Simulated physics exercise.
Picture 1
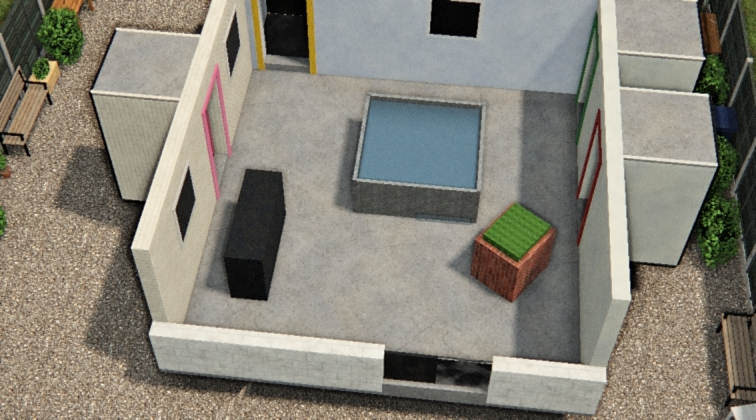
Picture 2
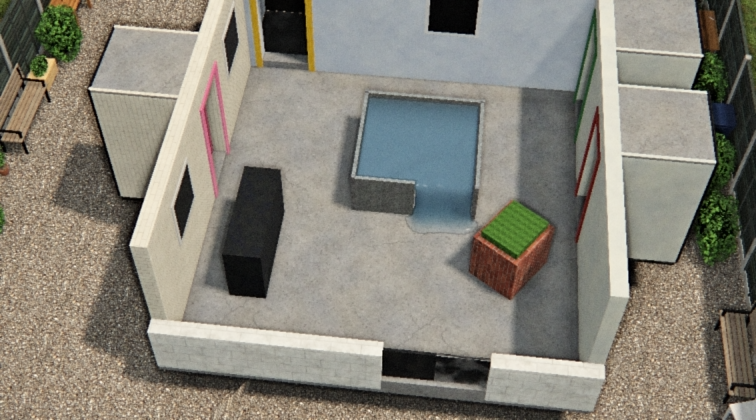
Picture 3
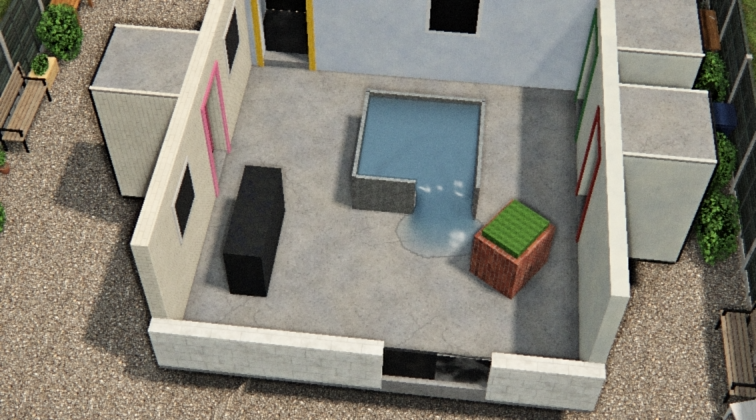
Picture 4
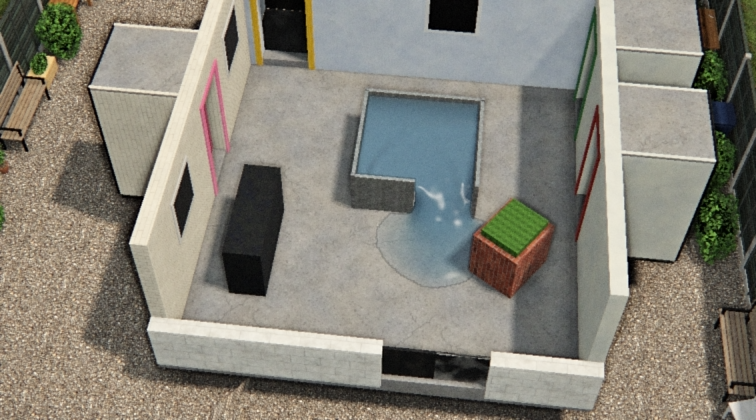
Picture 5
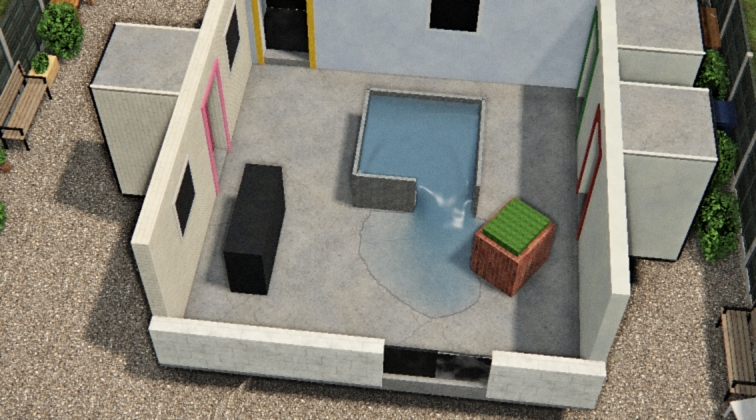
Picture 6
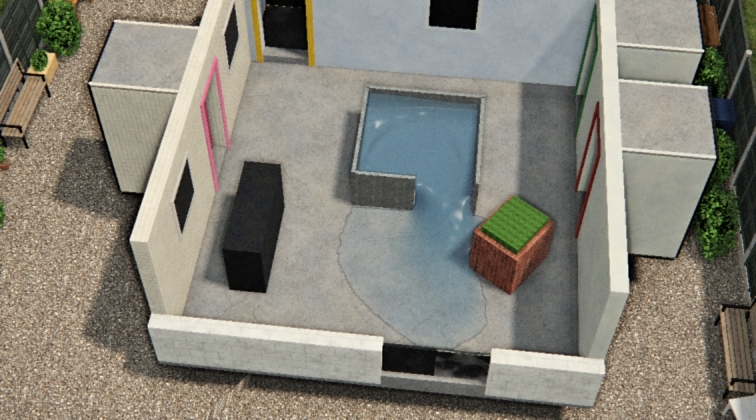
In this clip, a raised water tank in a walled yard stands full and still, then water pours through a gap in its front wall and spreads across the grey floor between a black block and a grass-topped brick planter.
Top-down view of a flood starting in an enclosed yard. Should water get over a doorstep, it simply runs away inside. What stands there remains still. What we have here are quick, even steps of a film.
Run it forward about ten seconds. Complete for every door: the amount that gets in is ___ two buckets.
Red door: At most; yellow door: At most; green door: At most; pink door: At most.
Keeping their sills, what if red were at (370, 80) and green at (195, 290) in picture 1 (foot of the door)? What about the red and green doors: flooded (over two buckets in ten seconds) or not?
In that case the red door runs over the limit and the green door runs over the limit.
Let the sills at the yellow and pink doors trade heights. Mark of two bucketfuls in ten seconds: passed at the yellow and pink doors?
The yellow door surpasses the threshold, and the pink door remains within bounds.
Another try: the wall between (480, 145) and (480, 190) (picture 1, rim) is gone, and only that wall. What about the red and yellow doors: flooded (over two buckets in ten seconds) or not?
In brief, the red door goes past the mark; the yellow door stops short.
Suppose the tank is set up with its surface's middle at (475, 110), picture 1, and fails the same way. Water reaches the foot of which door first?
That's the red-painted one.
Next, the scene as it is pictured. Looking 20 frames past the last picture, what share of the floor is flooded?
My guess is around 60 in a hundred.
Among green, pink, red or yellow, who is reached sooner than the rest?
That would be the red-painted one.
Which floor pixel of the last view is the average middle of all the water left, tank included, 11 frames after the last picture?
(419, 226).
A moment on, water covers 25 % of the floor; the red door not reached, the yellow door not reached, the green door not reached, the pink door not reached.
Next, water covers 40 % of the floor; the red door wet at the sill, nothing in, the yellow door not reached, the green door not reached, the pink door not reached.
Then, water covers 60 % of the floor; the red door wet at the sill, nothing in, the yellow door not reached, the green door wet at the sill, nothing in, the pink door not reached.
Later, water covers 90 % of the floor; the red door under two buckets in, the yellow door wet at the sill, nothing in, the green door wet at the sill, nothing in, the pink door wet at the sill, nothing in.
In the end, water covers 100 % of the floor; the red door under two buckets in, the yellow door wet at the sill, nothing in, the green door wet at the sill, nothing in, the pink door wet at the sill, nothing in.
